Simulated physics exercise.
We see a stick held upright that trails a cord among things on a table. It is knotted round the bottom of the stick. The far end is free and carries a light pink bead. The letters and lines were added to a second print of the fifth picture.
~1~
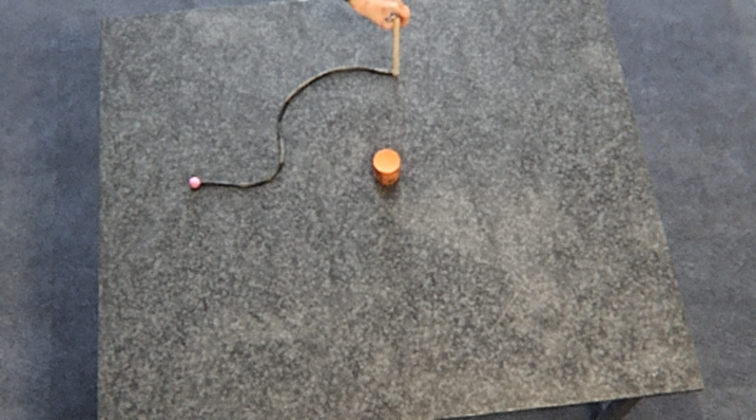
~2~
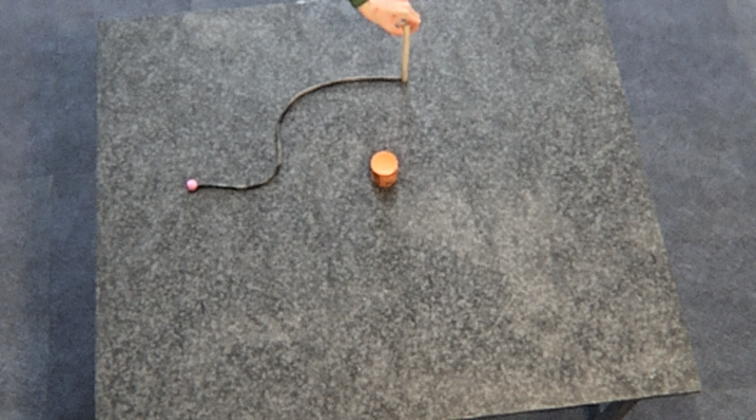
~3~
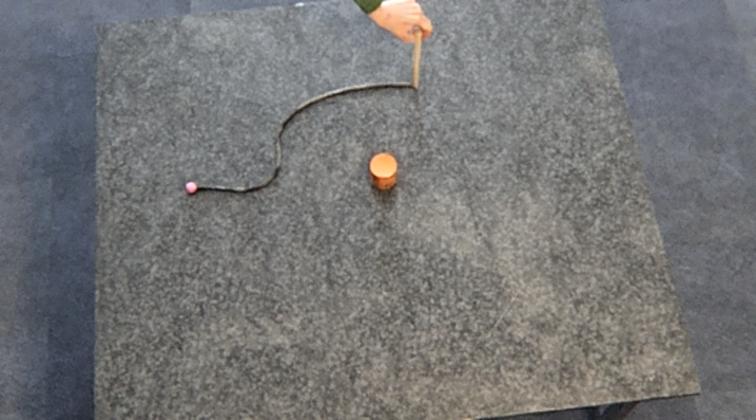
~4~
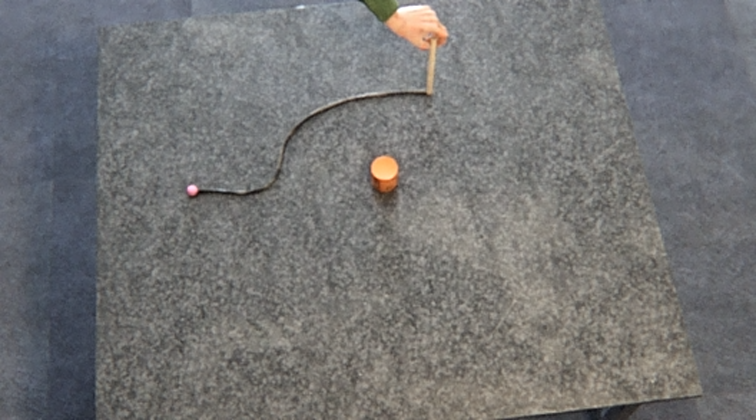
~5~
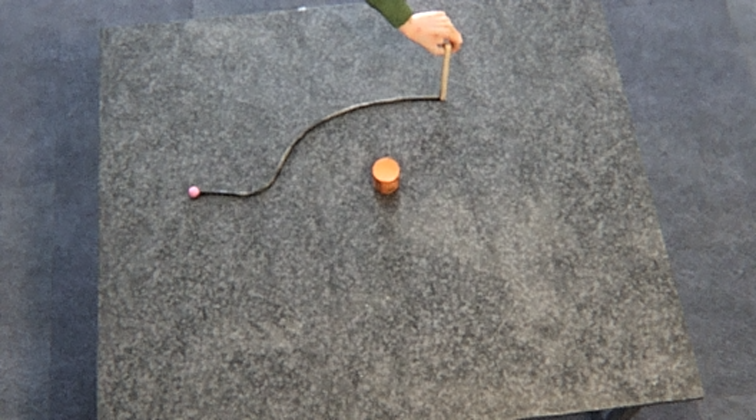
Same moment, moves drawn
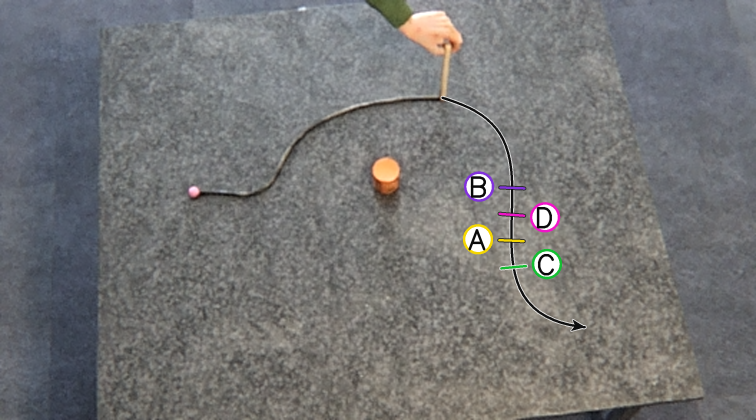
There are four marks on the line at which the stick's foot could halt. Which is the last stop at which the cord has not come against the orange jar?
Stop at A.
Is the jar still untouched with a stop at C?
For that mark, no.
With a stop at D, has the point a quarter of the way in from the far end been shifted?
By then, yes.
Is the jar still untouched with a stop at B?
Yes.
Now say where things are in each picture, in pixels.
In the first picture, orange jar (387, 168); free end (194, 183).
In the second picture, orange jar (384, 170); free end (192, 185).
In the third picture, orange jar (383, 172); free end (191, 188).
In the fourth picture, orange jar (385, 175); free end (192, 191).
In the fifth picture, orange jar (386, 176); free end (194, 192).
On the copy, A at (511, 241); B at (512, 188); C at (514, 267); D at (512, 215); the route from (443, 98) via (512, 211) to (585, 327).
On A. First, foot of the stick (497, 130), middle of the cord (351, 139), free end (216, 189).
Then, foot of the stick (512, 188), middle of the cord (371, 146), free end (232, 183).
Finally, foot of the stick (511, 241), middle of the cord (385, 164), free end (244, 179); nothing has been touched.
By contrast, B is safe but short; C brings the cord against the jar; D is safe but short.
